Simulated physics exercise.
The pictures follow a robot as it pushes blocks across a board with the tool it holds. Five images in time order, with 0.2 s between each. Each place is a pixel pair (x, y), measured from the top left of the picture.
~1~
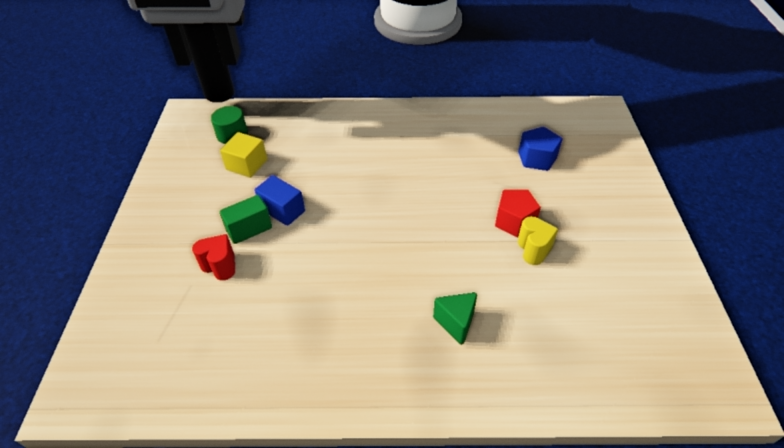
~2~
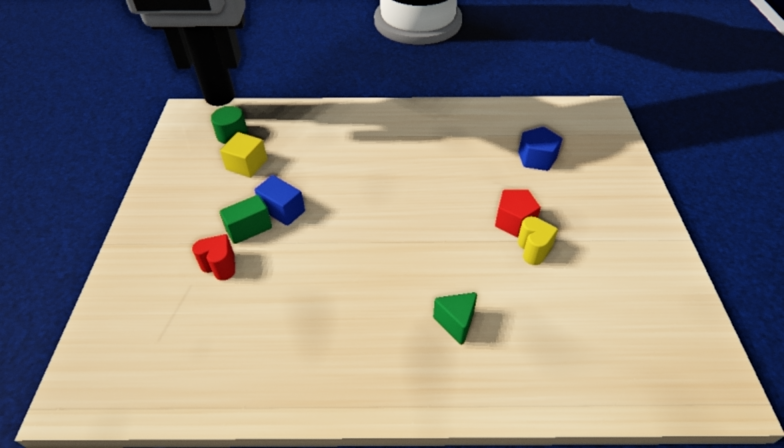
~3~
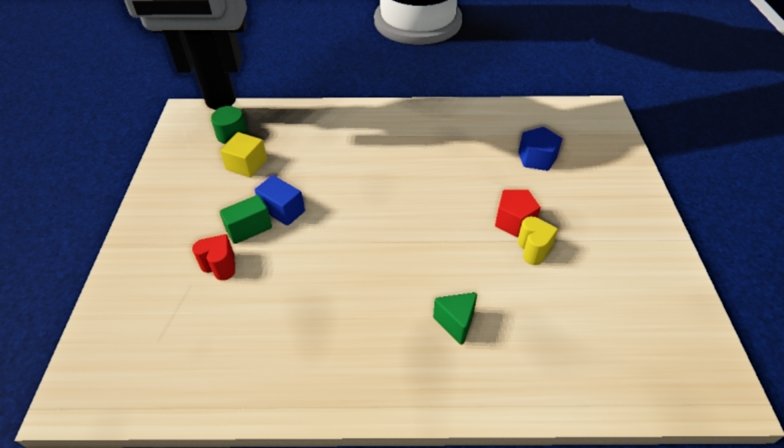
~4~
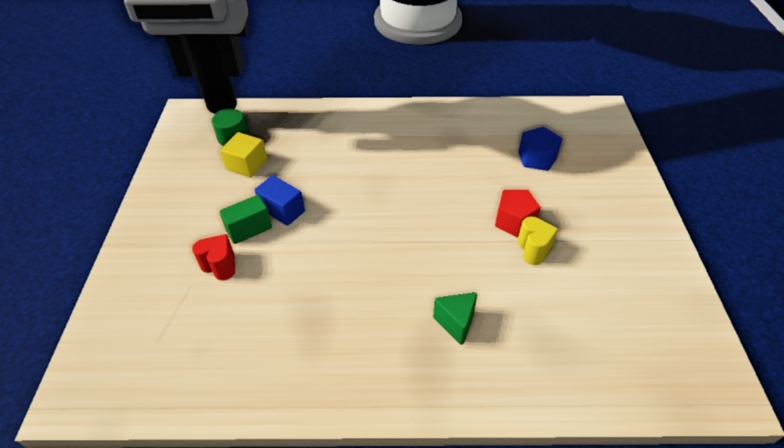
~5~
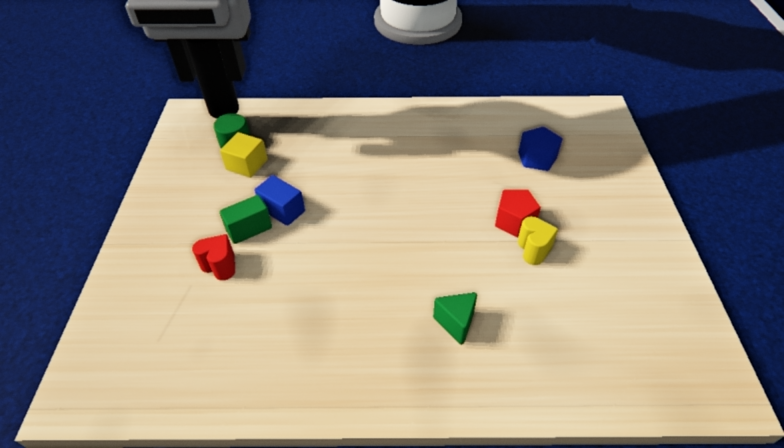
On a pale wooden board with scattered coloured blocks, a black robot arm at the upper left edged slightly forward and nudged the green round block a tiny bit toward the yellow one.
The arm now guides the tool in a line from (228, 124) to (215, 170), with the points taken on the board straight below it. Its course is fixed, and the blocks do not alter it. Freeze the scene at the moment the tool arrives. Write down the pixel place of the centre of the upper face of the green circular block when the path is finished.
Pixel (242, 152).
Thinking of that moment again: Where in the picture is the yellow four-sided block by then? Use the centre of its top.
The centre of its top face lies at (269, 166).
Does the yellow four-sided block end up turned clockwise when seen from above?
It seems so.
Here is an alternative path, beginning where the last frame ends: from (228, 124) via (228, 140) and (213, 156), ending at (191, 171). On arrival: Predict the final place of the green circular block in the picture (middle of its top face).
Most likely (241, 141).
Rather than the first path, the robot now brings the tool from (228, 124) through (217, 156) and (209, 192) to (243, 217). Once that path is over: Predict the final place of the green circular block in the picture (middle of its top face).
Its top centre is at about (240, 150).
The first path, step by step. Halfway along, tool at (218, 134); green circular block at (240, 138); yellow four-sided block at (254, 157), turned 45° clockwise.
At the end, tool at (211, 157); green circular block at (242, 152); yellow four-sided block at (269, 166), turned 30° clockwise; blue rectangle at (280, 191).
